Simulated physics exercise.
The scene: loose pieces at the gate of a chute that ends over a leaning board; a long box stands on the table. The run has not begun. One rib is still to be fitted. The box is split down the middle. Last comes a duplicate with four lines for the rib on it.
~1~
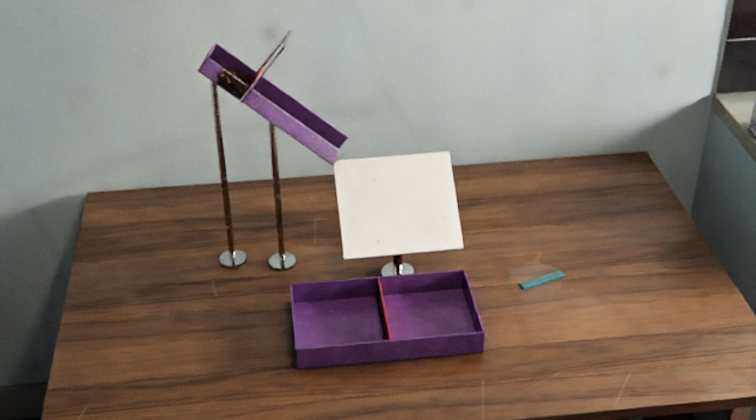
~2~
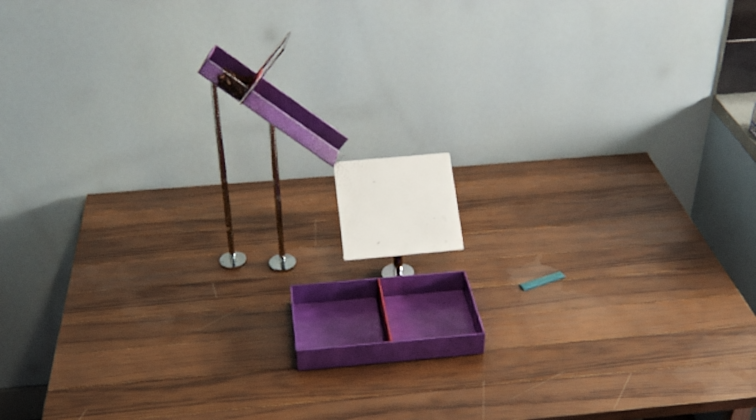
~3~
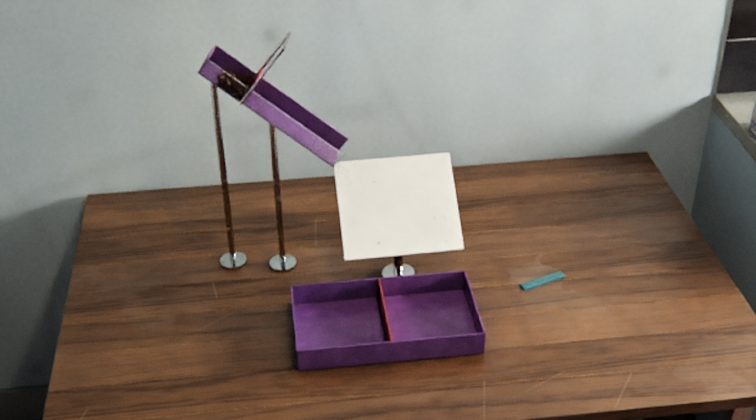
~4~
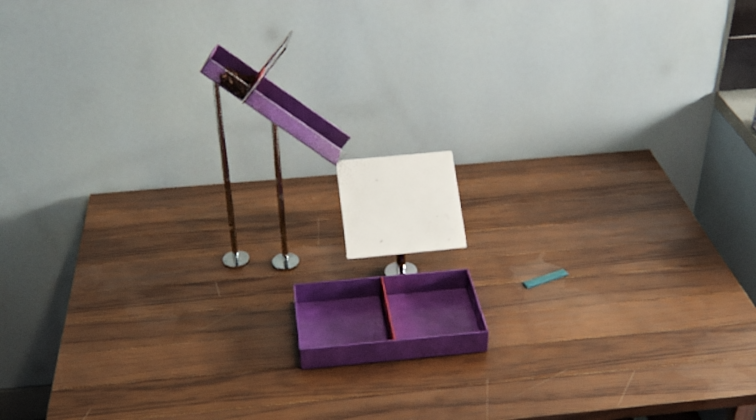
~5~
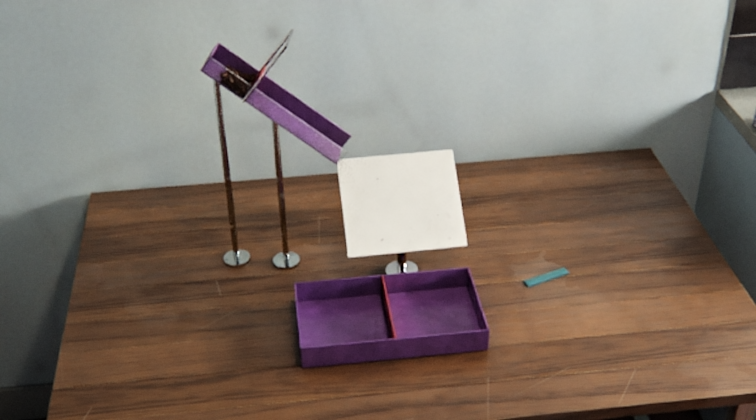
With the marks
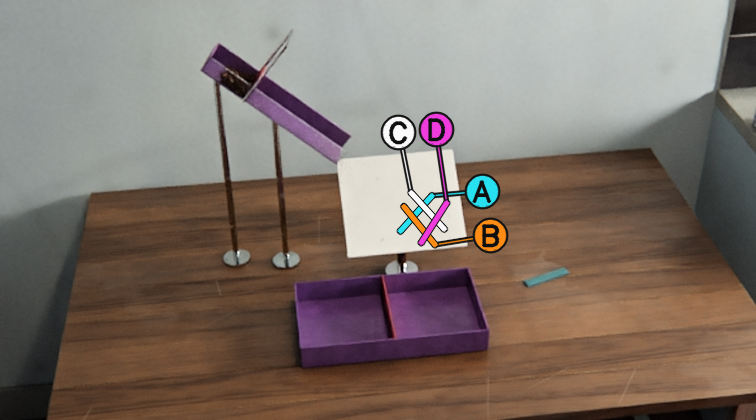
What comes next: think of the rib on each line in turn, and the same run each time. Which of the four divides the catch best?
Line A.
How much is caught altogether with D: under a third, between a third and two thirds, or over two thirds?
It is over two thirds.
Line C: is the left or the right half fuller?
More lands on the right.
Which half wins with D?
Right.
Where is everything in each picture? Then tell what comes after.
Load behind the gate at (237, 79), allspice berries; lip of the chute at (336, 157), sloping fairly steeply, in the first frame.
Middle of the board at (398, 205), tilted fairly steeply; middle of its low edge at (405, 255); of its high edge at (392, 157), in the second frame.
Front corners of the box at (297, 351) and (485, 333); front end of its middle wall at (392, 342); gate still shut at (257, 78), in the third frame.
Middle of the load at (239, 79); lip at (338, 157), in the fourth frame.
Middle of the load at (239, 78); lip at (339, 156), in the fifth frame.
On the marked copy, line A from (431, 195) to (400, 231); line B from (403, 206) to (435, 244); line C from (411, 192) to (444, 229); line D from (446, 202) to (421, 242).
With A, of what is caught, about half in the left half, about half in the right.
With B, of what is caught, a stray few in the left half, nearly all in the right.
With C, of what is caught, none in the left half, all in the right.
With D, of what is caught, a stray few in the left half, nearly all in the right.
